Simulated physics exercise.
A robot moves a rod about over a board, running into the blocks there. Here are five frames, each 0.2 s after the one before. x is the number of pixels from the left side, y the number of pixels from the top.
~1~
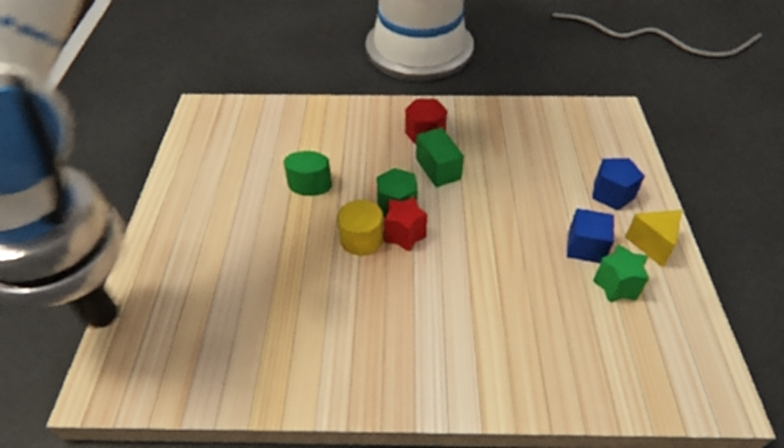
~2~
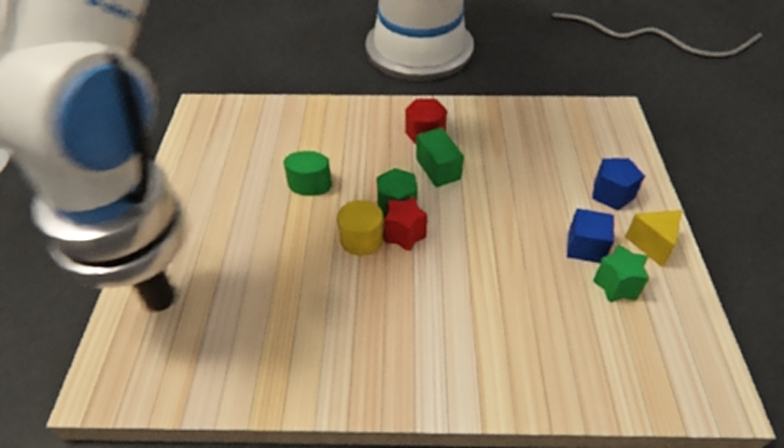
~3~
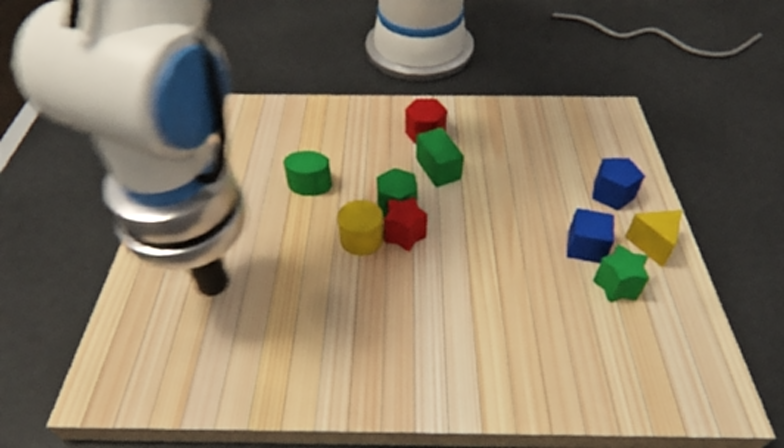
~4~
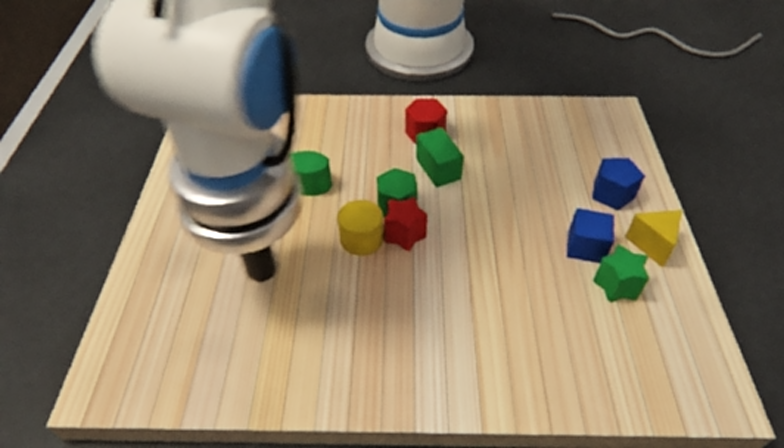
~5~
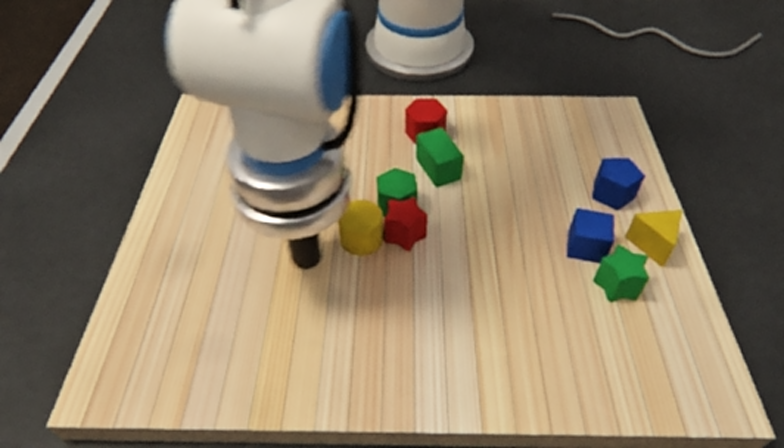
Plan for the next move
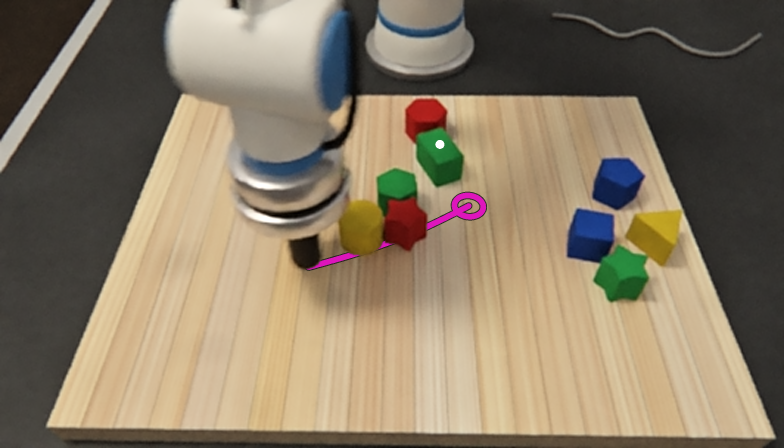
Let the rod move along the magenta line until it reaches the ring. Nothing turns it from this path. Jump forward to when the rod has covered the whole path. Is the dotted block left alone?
I expect so.
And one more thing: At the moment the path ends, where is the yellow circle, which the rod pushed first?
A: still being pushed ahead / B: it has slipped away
B.
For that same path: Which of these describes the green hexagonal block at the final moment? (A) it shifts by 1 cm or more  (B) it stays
The one that fits is A, it shifts by 1 cm or more.
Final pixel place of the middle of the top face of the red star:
The middle of the upper face of the red star will lie at about (500, 176) in the picture.
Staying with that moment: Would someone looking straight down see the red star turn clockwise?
I expect so.
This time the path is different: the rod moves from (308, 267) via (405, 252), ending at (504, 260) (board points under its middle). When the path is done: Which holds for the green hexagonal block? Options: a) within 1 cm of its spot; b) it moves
Letter b.
The line goes from (308, 267) through (395, 240) to (469, 206); the dot is on the green rectangle.
What follows on the original path. One third of the way, rod at (368, 240); yellow circle at (380, 199); green hexagonal block at (404, 174), turned 20° clockwise; red star at (418, 208).
Two thirds of the way, rod at (423, 219); yellow circle at (391, 187); green hexagonal block at (411, 160), turned 45° clockwise; red star at (452, 196), turned 40° clockwise.
At the end, rod at (470, 196); yellow circle at (391, 187); green hexagonal block at (411, 160), turned 45° clockwise; red star at (500, 176), turned 45° clockwise; green rectangle unmoved.
